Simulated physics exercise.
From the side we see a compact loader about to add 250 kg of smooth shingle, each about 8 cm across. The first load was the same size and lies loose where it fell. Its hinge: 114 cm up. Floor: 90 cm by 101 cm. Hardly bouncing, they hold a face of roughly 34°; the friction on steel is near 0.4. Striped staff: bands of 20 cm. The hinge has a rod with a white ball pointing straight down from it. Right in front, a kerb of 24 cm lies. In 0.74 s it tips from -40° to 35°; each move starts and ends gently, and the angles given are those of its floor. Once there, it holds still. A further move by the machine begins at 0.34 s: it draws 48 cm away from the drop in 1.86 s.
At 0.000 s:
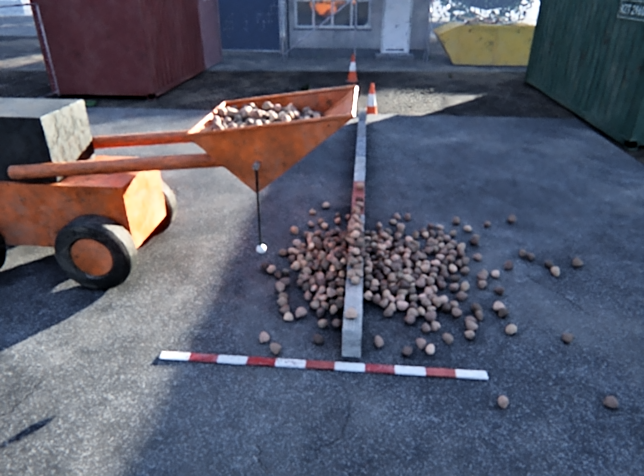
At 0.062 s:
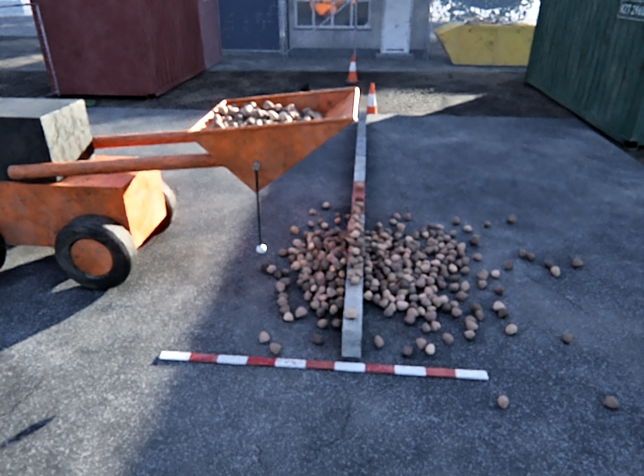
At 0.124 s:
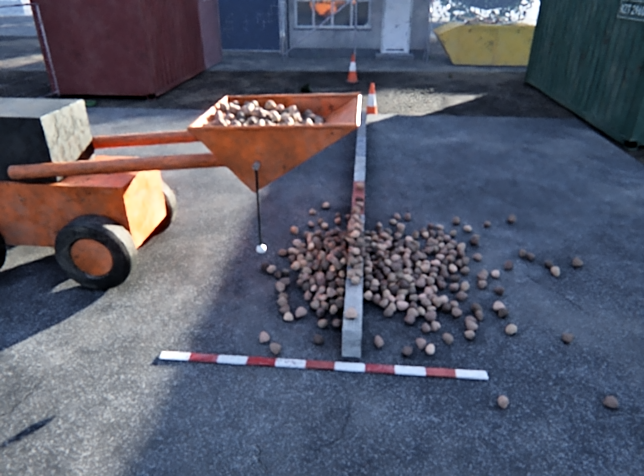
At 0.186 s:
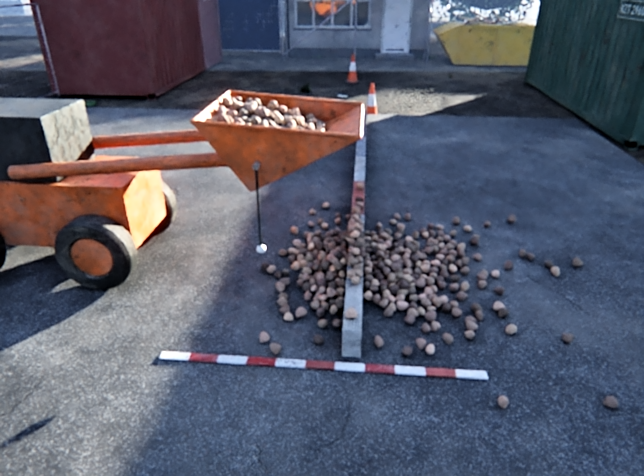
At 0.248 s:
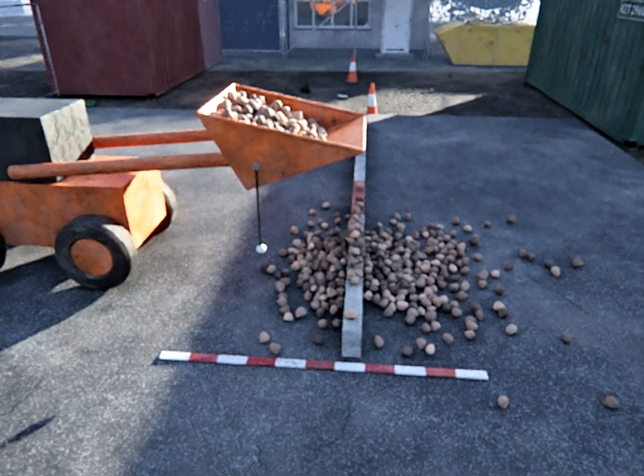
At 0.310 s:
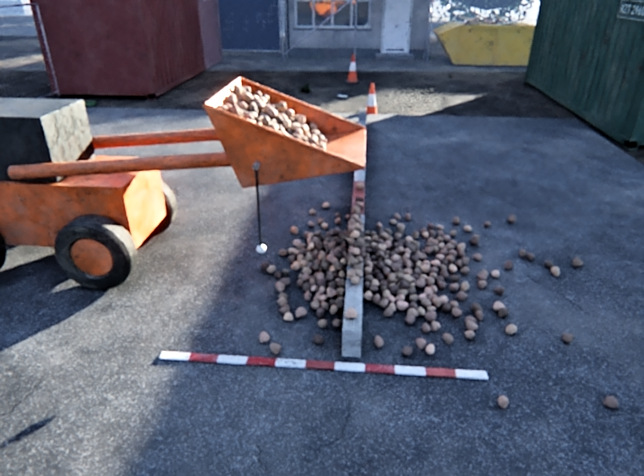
An orange loader bucket full of brown stones tilts steadily downward to the right above a loose pile.
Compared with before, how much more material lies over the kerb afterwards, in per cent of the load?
Some 42 per cent of a load more.
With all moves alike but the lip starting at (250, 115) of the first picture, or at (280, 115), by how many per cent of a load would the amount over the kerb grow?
First place: Roughly 0 %; second place: Roughly 0 %.
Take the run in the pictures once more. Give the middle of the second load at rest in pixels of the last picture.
Middle: Approx. (342, 260) px.
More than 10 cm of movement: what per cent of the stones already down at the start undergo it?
Some 15 percent, give or take.
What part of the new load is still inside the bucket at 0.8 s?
Reading: Near 85 % of the load.
After 0.6 s the floor is at 23°; in per cent of one load, 100 in the bucket, 48 on this side of the kerb, 52 over the kerb; the foremost stones are at (549, 275).
After 0.8 s the floor is at 35°; in per cent of one load, 84 in the bucket, 64 on this side of the kerb, 52 over the kerb; the foremost stones are at (549, 275).
After 2.7 s the floor is at 35°; in per cent of one load, 0 in the bucket, 106 on this side of the kerb, 94 over the kerb; the foremost stones are at (542, 262).
After 5.2 s the floor is at 35°; in per cent of one load, 0 in the bucket, 106 on this side of the kerb, 94 over the kerb; the foremost stones are at (542, 262). Net gain over the kerb, 42.
